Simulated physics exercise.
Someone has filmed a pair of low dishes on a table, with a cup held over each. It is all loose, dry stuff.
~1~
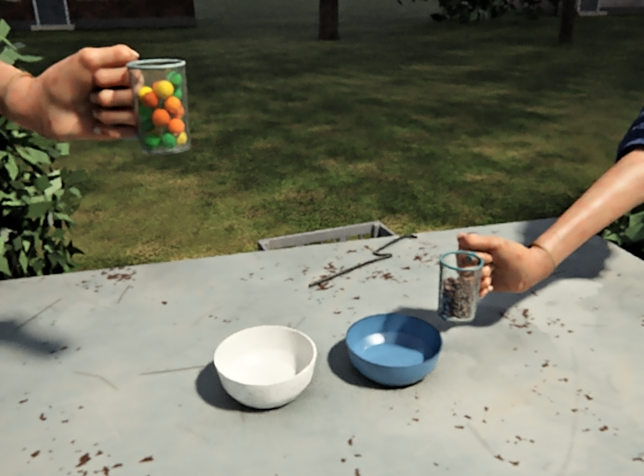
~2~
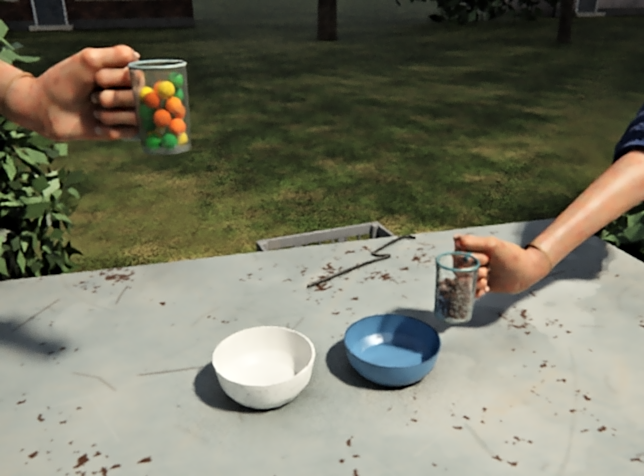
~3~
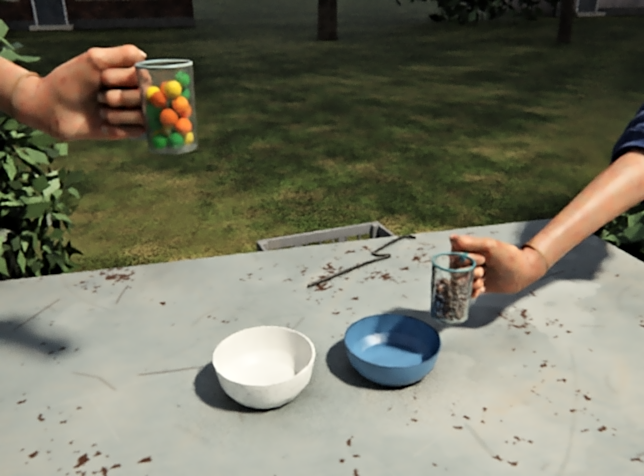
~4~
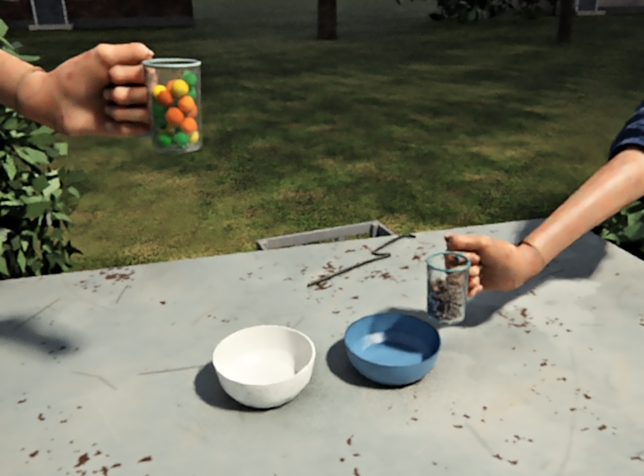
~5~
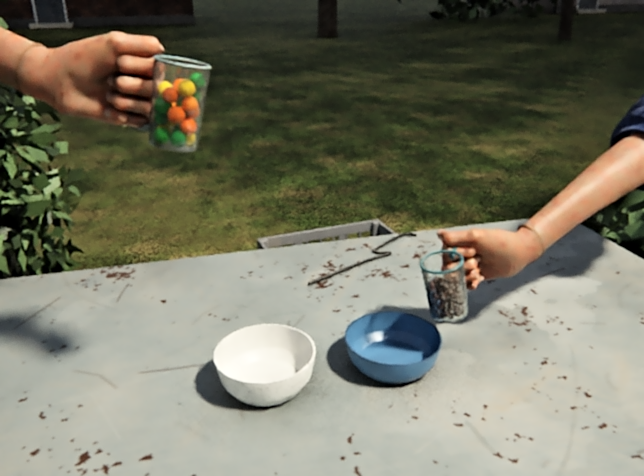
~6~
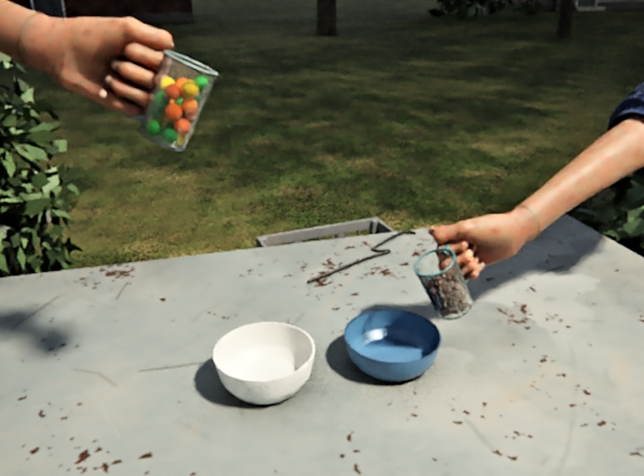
Two hands, one from each side, shift their clear cups slightly inward, then tilt them gradually toward the middle, while the camera stays almost still. The view looks slightly down on a speckled grey outdoor table before a shaded lawn. At left, brightly coloured balls fill a cup high above a white bowl; at right, small brown pieces sit in a lower cup beside a blue bowl.
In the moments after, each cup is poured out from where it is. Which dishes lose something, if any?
Left dish cannot keep them all in, right dish takes them without a loss.
Then, 0.23 s after the last picture, left, all still in the cup; right, all still in the cup.
Then, 0.52 s after the last picture, left, all still in the cup; right, all still in the cup.
Then, 0.84 s after the last picture, left, about two thirds still in the cup, about a third in the air; right, most still in the cup, a small part in the dish, a small part in the air.
By the end, left, most in the dish, about a quarter outside the dish; right, all in the dish, none outside the dish.
